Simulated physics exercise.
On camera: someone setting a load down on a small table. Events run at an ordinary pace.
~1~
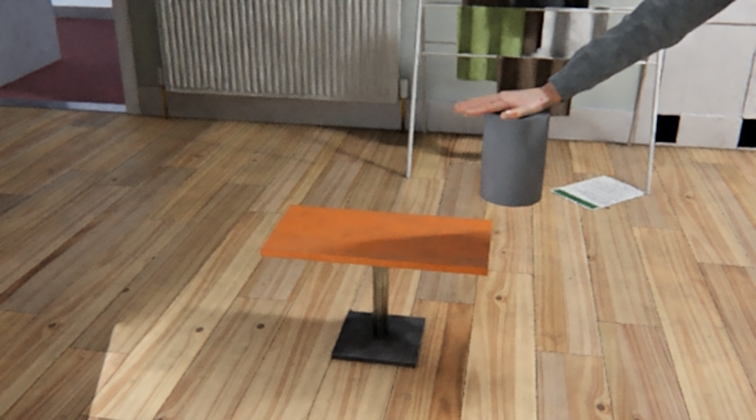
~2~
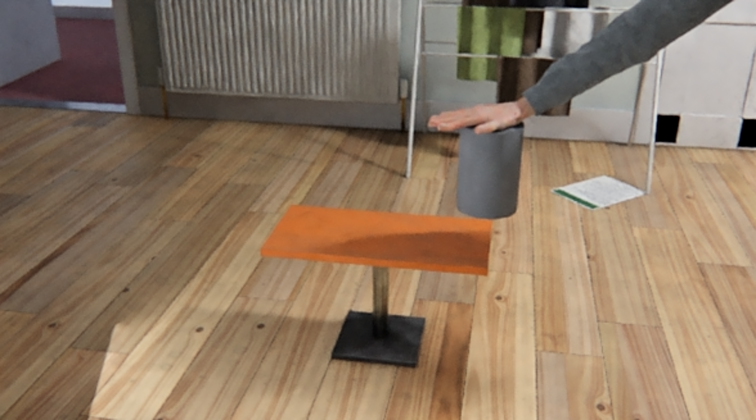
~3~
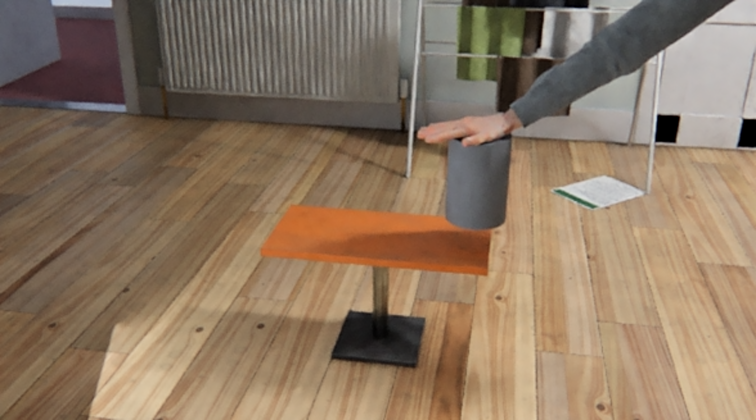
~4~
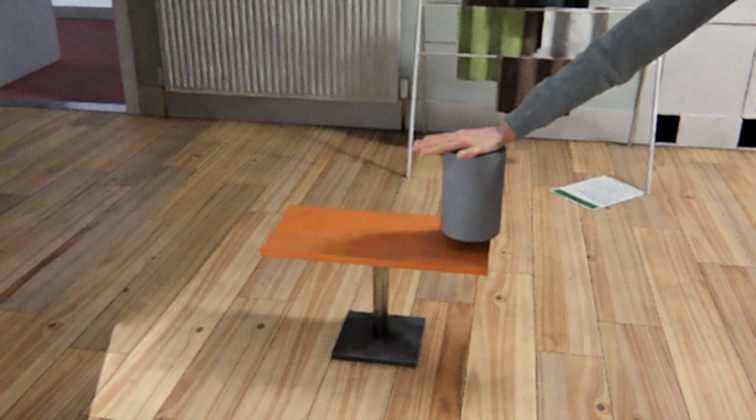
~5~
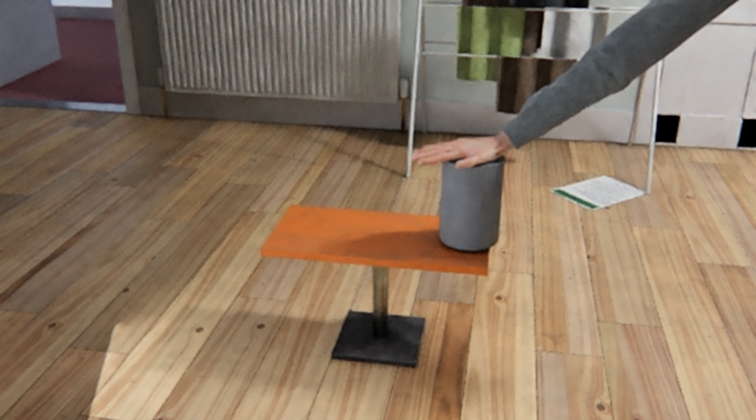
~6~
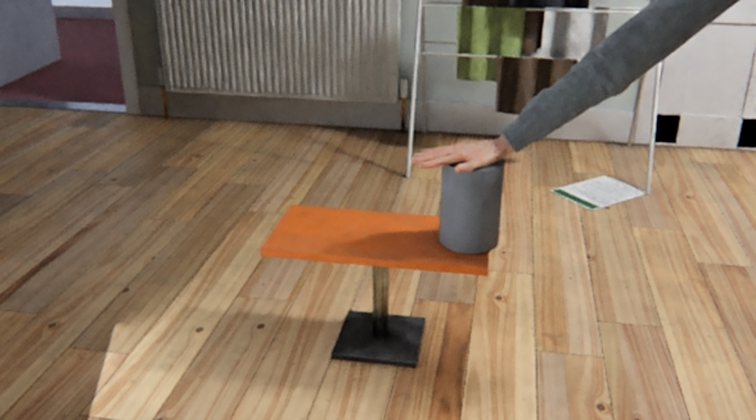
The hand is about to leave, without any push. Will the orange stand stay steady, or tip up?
In the end the orange stand keeps steady.
Then, 0.44 s after the last picture, orange stand at rest near (381, 238).
At rest, the orange stand holds firm, near (381, 238).
